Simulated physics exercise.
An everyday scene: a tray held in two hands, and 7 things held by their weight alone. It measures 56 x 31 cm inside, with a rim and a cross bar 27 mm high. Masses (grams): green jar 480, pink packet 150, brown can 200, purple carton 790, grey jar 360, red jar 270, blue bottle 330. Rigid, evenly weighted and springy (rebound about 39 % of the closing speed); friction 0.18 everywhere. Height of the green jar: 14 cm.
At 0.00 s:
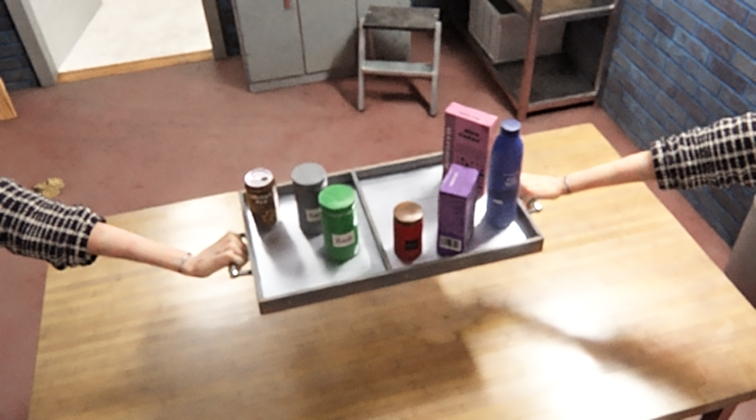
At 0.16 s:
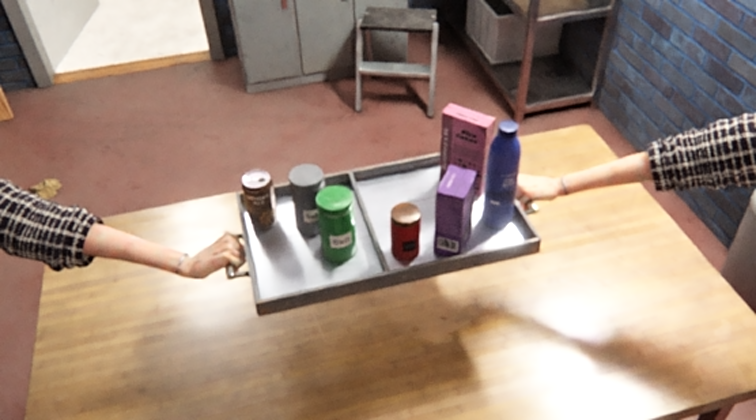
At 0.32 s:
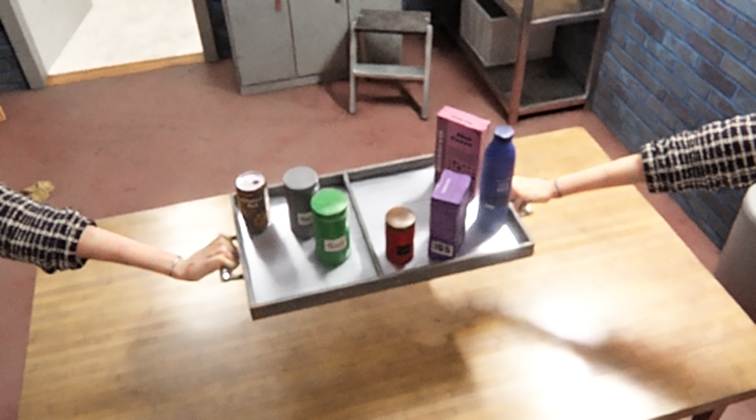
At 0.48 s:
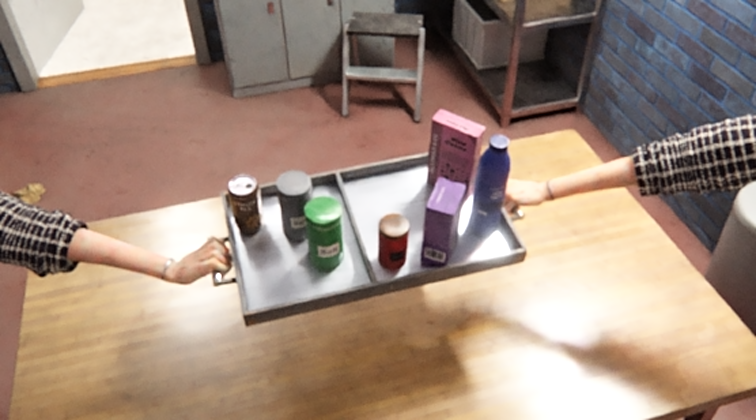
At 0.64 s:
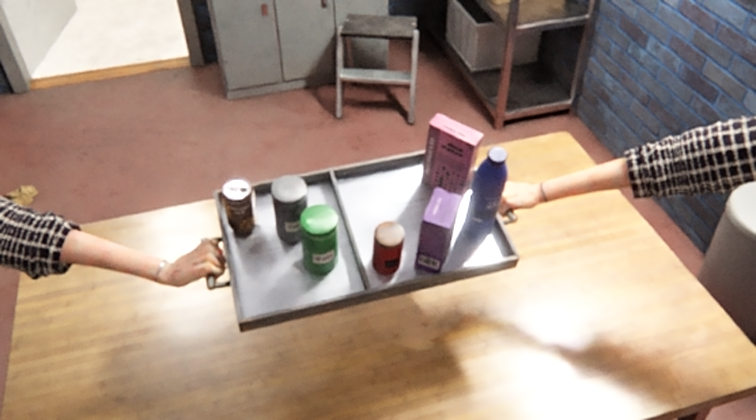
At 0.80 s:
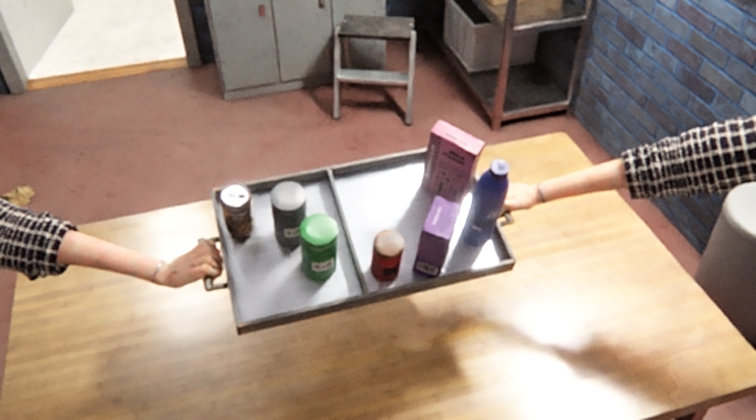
A tray of jars, a can, two cartons and a blue bottle, held by two hands above a wooden table, starts level, then gradually tilts its near edge downward while shifting slightly left, the items keeping their places.
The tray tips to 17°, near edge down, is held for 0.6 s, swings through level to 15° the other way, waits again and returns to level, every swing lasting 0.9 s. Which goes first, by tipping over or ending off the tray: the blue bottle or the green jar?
It is the former, the blue bottle.
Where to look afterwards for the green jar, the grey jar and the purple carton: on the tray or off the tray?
The green jar ends off the tray; the grey jar finishes off the tray; the purple carton ends off the tray.
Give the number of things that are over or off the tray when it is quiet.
7 of them.
By 1.40 s, tilt 17°, near edge down; blue bottle now off the tray; green jar rocked 12° off its seat near (337, 277); brown can rocked 37° off its seat.
By 2.50 s, tilt 15°, far edge down; brown can now off the tray; green jar 5 cm from its spot near (329, 230); pink packet 15 cm from its spot.
By 3.20 s, tilt 15°, far edge down; pink packet now off the tray; green jar rocked 48° off its seat near (305, 178); grey jar rocked 45° off its seat.
By 3.70 s, tilt 3°, far edge down; green jar, purple carton and grey jar now off the tray; red jar rocked 65° off its seat.
When it is over (4.5 s), off the tray, green jar, pink packet, brown can, purple carton, grey jar and blue bottle; lying over on the tray, red jar. End places, in pixels of the last picture, green jar near (292, 215). Blue bottle went at 1.18 s; green jar went at 3.18 s.
